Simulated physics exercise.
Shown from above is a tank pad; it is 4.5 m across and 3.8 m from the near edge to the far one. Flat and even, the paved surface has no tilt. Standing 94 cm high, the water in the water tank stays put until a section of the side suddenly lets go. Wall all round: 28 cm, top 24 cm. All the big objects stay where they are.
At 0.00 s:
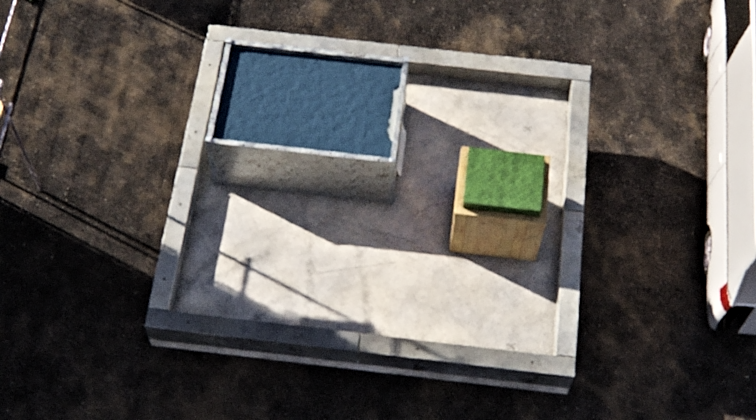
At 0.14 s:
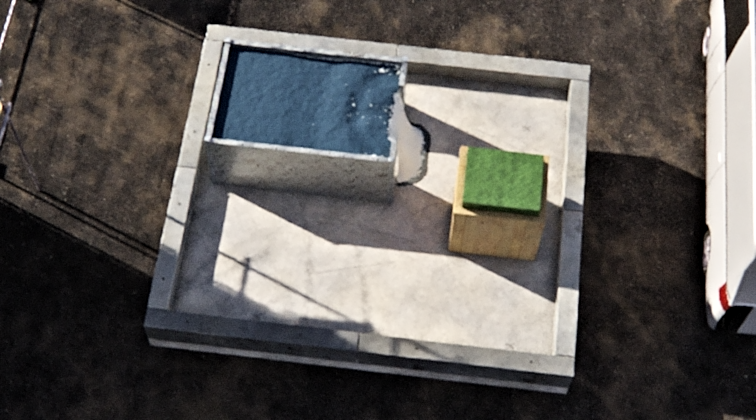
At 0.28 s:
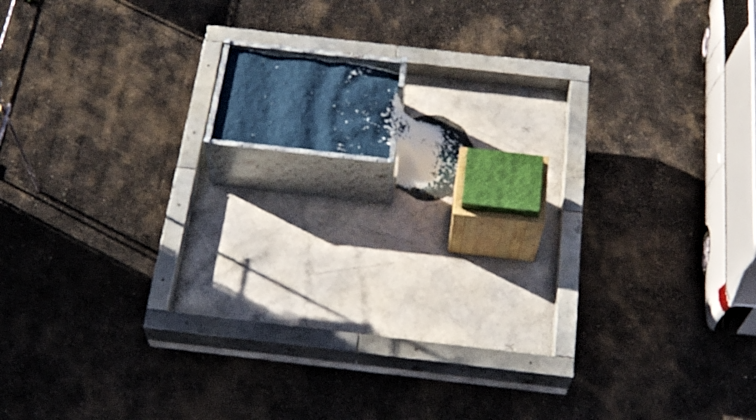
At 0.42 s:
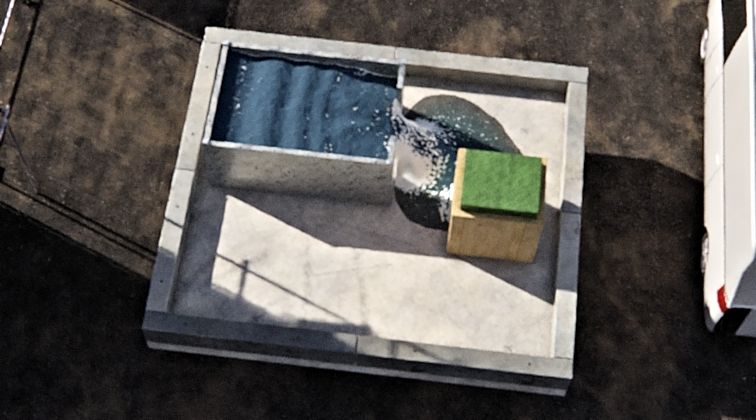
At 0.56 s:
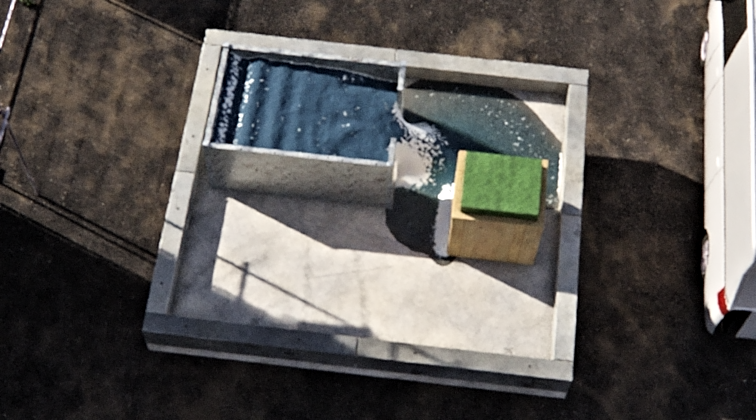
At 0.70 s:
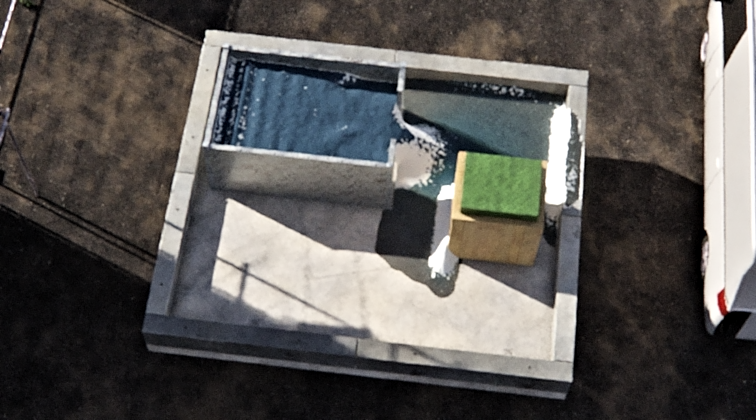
The clip opens on a walled concrete pad seen from above, with still blue water in a tank at upper left and a green-topped block at right. Water pours through the tank's right side, spreads across the floor to the block, then runs around it to the right wall, splashing white.
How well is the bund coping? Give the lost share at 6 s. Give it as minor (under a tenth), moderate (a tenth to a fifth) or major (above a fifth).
I expect one to two tenths to escape.
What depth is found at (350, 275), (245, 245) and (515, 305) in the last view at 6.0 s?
3, 16 and 9 cm, respectively.
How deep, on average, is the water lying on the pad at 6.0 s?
About 13 cm.
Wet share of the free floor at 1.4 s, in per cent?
Roughly 50 percent.
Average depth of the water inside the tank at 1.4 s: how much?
I'd put the mean depth near 61 centimetres.
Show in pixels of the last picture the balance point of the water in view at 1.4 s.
At roughly (363, 155).
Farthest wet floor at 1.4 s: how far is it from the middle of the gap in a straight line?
It's close to 3.2 metres.
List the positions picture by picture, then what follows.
The first picture shows still water, 94 cm deep, in the water tank at (309, 103).
In the second picture, water pours out at (395, 136) and has run 0.5 m, to (419, 176); deepest outside 54 cm, 94 cm at the water tank's back.
In the third picture, the front is at (468, 165), 1.0 m from the gap at (394, 139); 0.8 m2 of floor is under water; 94 cm left at the back of the water tank.
In the fourth picture, the front is at (520, 169), 1.6 m from the gap at (393, 141); 1.8 m2 of floor is under water; 92 cm left at the back of the water tank.
In the fifth picture, the front is at (556, 200), 2.1 m from the gap at (393, 143); 3.4 m2 of floor is under water; 84 cm left at the back of the water tank.
In the sixth picture, the front is at (562, 100), 2.4 m from the gap at (393, 144); 4.3 m2 of floor is under water; 78 cm left at the back of the water tank.
After 1.1 s water covers 35 % of the floor and is deepest (60 cm) near (405, 163); 0 % is over the wall.
After 1.4 s water covers 45 % of the floor and is deepest (60 cm) near (405, 163); 2 % is over the wall.
After 2.5 s water covers 60 % of the floor and is deepest (44 cm) near (533, 190); 10 % is over the wall.
After 4.0 s water covers 75 % of the floor and is deepest (34 cm) near (553, 95); 13 % is over the wall.
After 6.0 s water covers 80 % of the floor and is deepest (34 cm) near (306, 68); 14 % is over the wall.
